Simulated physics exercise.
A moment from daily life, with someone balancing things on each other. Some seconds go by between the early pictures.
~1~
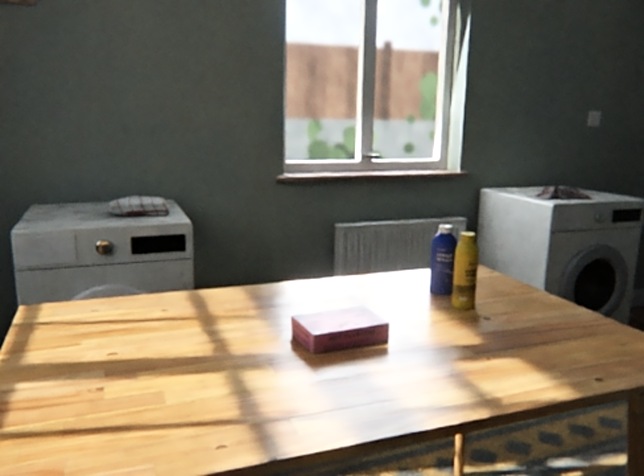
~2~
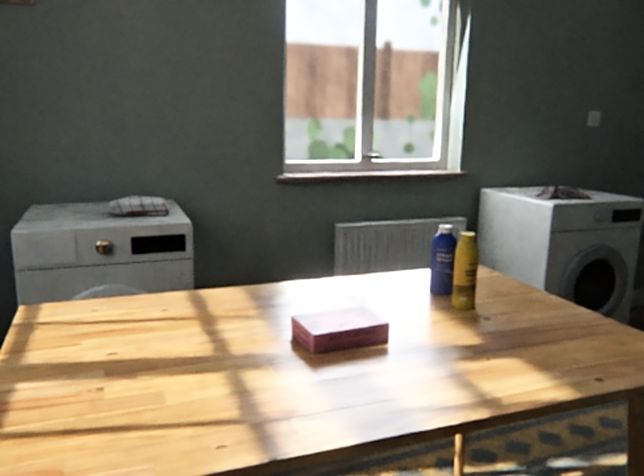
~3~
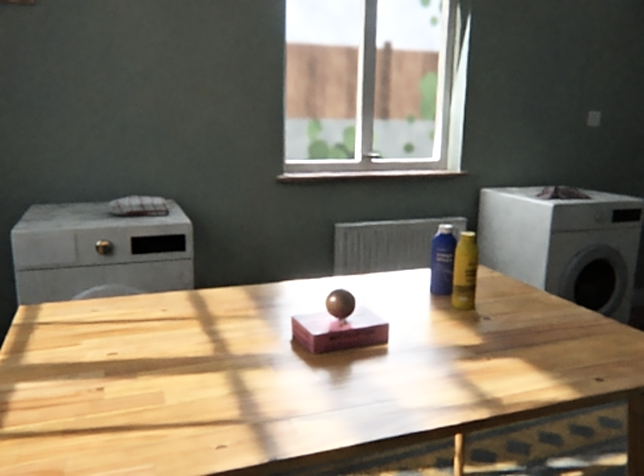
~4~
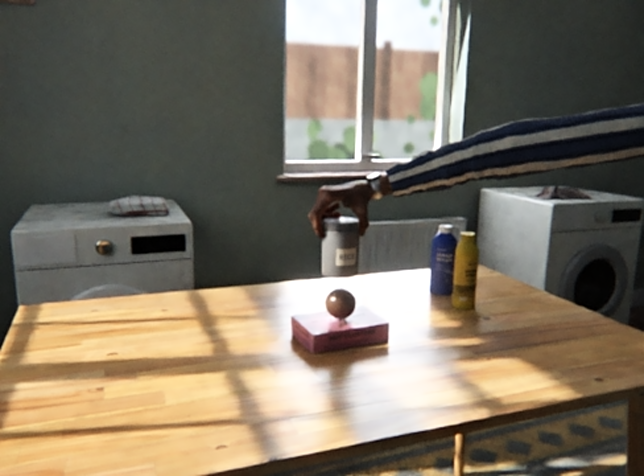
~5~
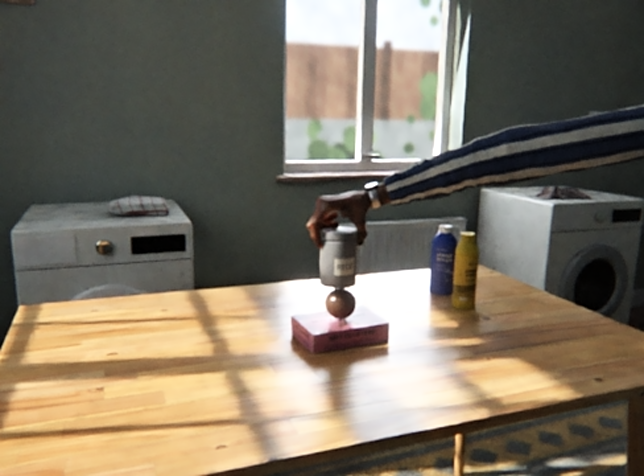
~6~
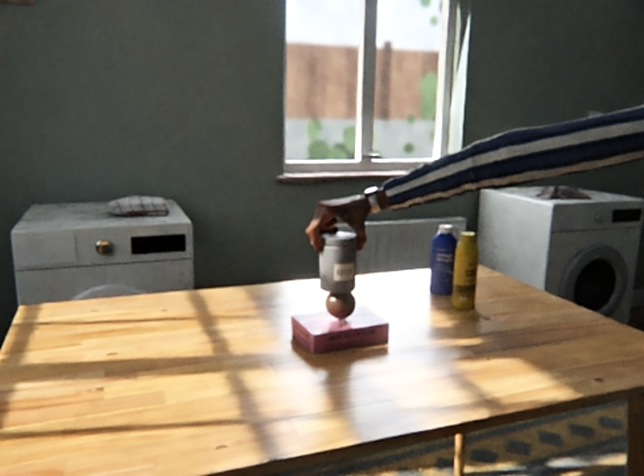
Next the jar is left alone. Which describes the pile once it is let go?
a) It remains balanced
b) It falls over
The answer is b.
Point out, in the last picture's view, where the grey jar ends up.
It ends near (240, 324).
Then, 0.50 s past the last view, grey jar now fallen.
Then, 0.80 s past the last view, things are still on the move.
Finally, fallen, grey jar; the other 4 still in place. Final places as the last picture's camera would see them, grey jar near (240, 324). The pile gives way.
